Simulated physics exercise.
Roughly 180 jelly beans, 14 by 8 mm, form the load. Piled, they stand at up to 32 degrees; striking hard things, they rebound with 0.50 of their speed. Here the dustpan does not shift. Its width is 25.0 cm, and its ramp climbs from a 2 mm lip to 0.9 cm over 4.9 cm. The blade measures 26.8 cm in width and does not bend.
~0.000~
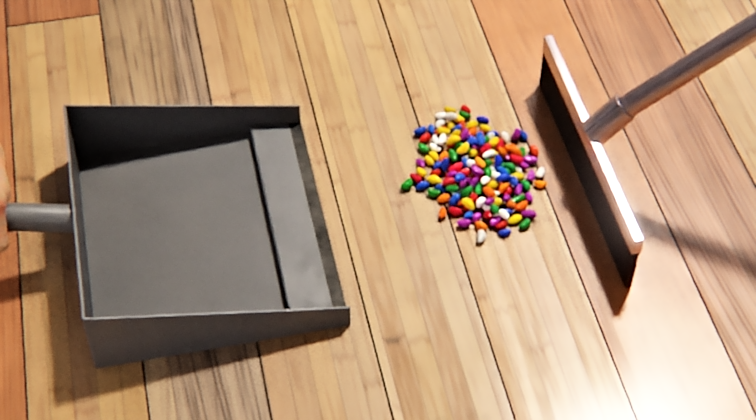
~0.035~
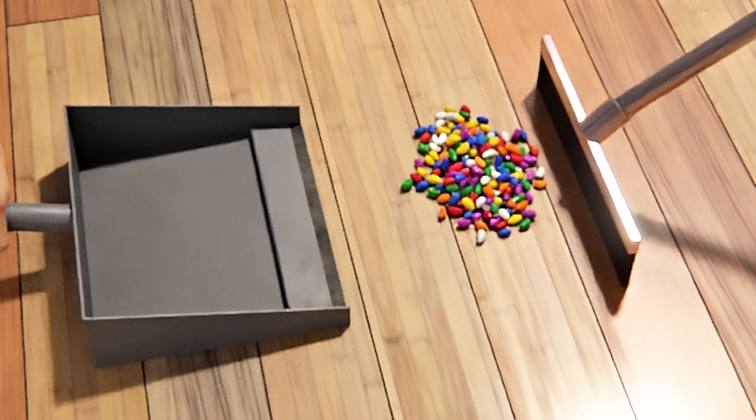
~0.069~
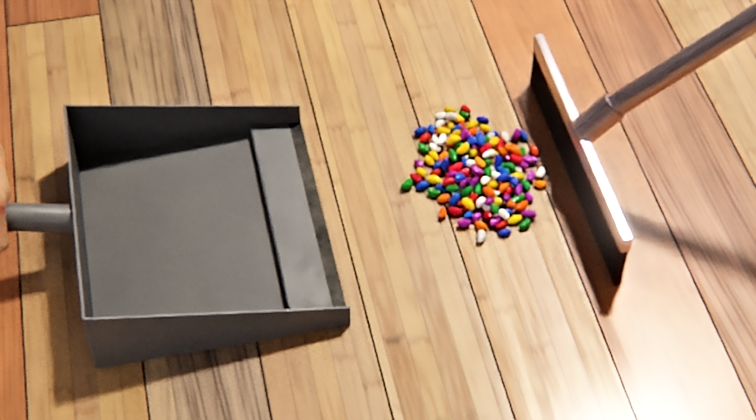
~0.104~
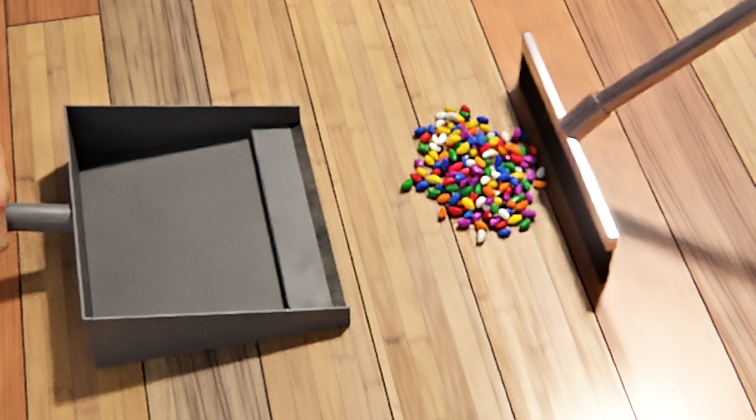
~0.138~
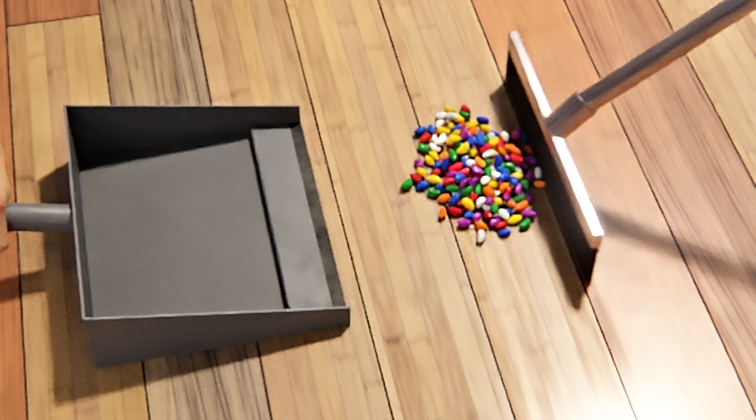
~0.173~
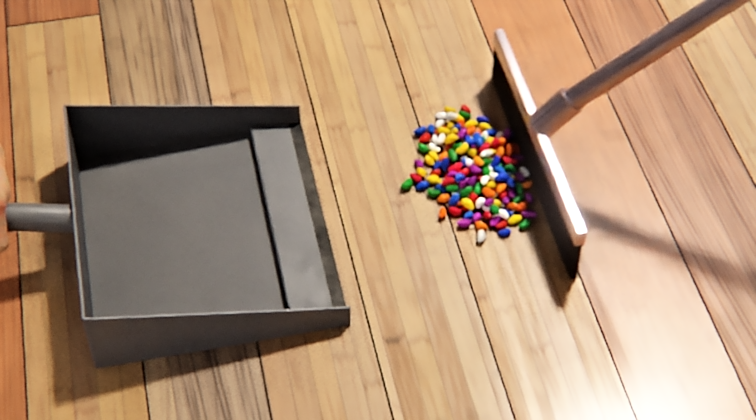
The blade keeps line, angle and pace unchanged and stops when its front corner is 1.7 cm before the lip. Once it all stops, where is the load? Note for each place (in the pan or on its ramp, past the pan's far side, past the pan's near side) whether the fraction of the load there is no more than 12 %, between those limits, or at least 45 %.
Pan: At least 45 %; far side: Between the limits; near side: No more than 12 %.
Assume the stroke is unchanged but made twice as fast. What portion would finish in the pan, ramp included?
I'd guess it lands at about 60 per cent.
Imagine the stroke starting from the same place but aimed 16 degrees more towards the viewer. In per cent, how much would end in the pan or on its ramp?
About 65 percent would end up there.
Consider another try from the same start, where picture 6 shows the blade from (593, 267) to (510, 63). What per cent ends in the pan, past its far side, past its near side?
The pan gets 55, the far side 5 and the near side 0.
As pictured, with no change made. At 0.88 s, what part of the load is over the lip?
It's near 55 percent at that moment.
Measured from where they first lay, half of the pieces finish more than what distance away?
18 cm or so.
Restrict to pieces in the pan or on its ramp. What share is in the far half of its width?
Estimate: Close to 80 %.
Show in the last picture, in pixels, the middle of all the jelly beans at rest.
Near (298, 163).
Then, at 0.43 s, middle of the blade 11 cm from the lip; 0 % over the lip, far side 5 %, near side 0 %.
After 0.59 s, middle of the blade 5 cm from the lip; 5 % over the lip, far side 15 %, near side 0 %.
Then, at 0.88 s, middle of the blade 2 cm from the lip; 55 % over the lip, far side 15 %, near side 0 %.
In the end, at 2.3 s, pan 50 %, far side 15 %, near side 0 %, in front of the lip or behind the blade 30 %.
